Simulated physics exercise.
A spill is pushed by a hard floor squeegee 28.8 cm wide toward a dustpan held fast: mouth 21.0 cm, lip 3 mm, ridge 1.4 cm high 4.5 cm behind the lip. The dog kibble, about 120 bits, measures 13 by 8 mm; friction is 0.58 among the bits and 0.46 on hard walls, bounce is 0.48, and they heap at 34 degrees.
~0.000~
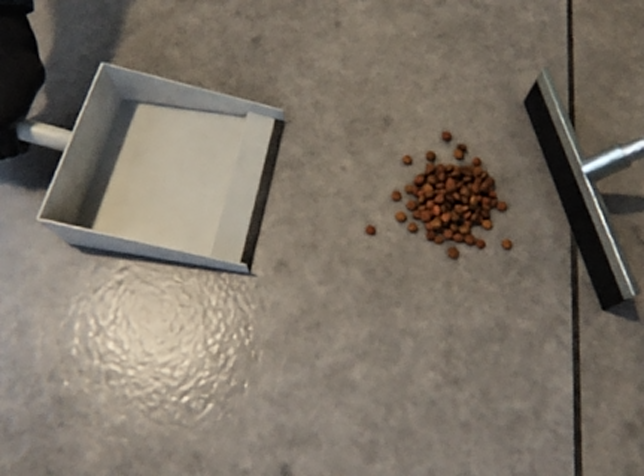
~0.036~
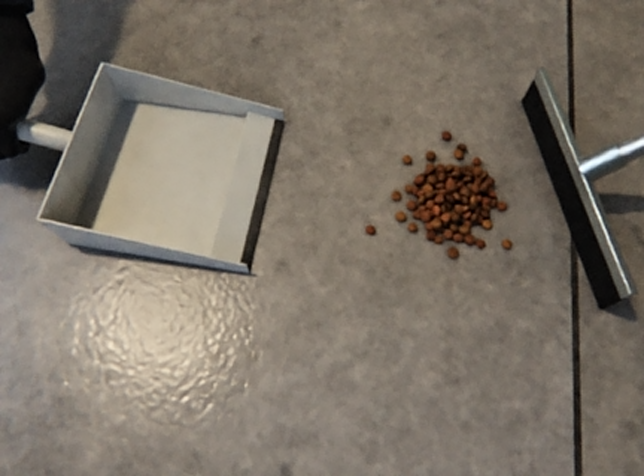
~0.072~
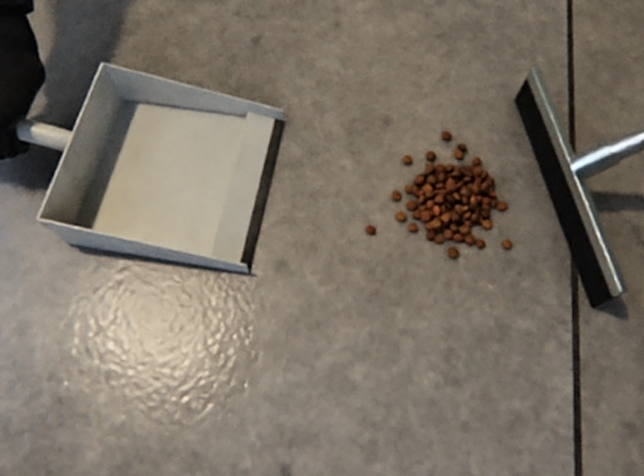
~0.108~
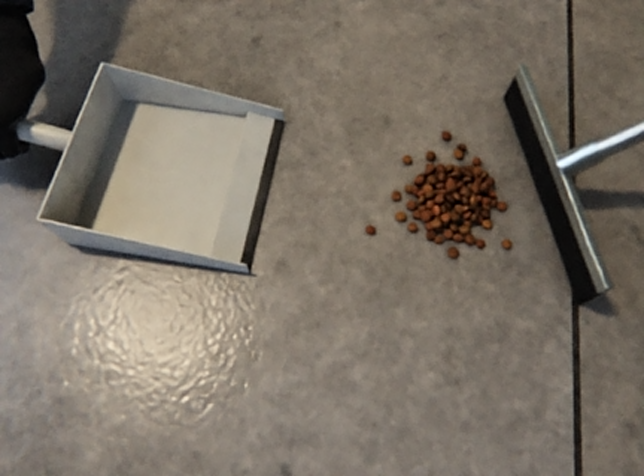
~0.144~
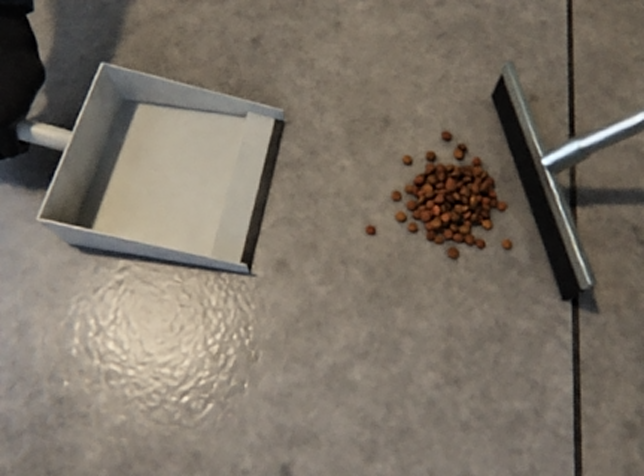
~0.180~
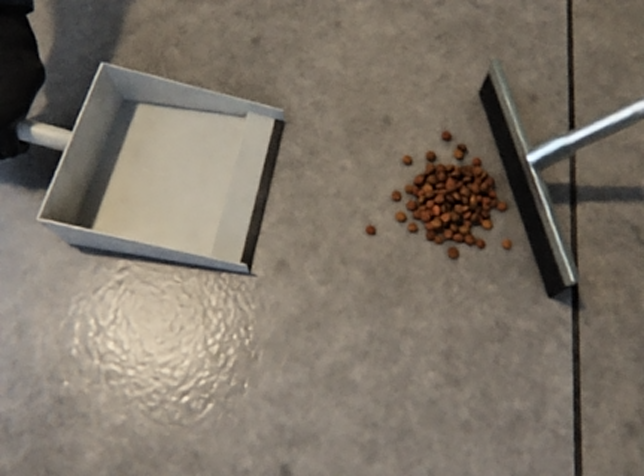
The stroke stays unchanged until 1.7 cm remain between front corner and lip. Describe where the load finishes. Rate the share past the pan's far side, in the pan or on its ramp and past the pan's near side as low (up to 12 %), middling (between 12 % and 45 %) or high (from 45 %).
Shares - past the pan's far side: Low; in the pan or on its ramp: Low; past the pan's near side: Low.
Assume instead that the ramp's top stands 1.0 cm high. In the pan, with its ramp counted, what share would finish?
It would be roughly 0 percent.
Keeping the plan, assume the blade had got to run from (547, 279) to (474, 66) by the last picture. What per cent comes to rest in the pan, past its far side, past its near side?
Pan: 0, far side: 5, near side: 0.
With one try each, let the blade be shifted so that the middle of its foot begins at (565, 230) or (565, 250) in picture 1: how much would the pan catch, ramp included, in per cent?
I'd put it near 0 per cent for the first and near 5 per cent for the second.
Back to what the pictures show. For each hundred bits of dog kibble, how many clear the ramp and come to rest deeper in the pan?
Roughly 0 in a hundred.
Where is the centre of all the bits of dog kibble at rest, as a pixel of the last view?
After settling, the middle sits near (313, 189).
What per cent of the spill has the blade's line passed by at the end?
Some 5 percent of it.
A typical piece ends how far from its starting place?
I'd put it near 18 cm.
After 0.43 s, middle of the blade 18 cm from the lip; 0 % over the lip, far side 0 %, near side 0 %.
After 0.60 s, middle of the blade 11 cm from the lip; 0 % over the lip, far side 0 %, near side 0 %.
After 0.89 s, middle of the blade 6 cm from the lip; 0 % over the lip, far side 5 %, near side 0 %.
In the end, at 1.2 s, far side 5 %, pan 0 %, near side 0 %, in front of the lip or behind the blade 95 %.
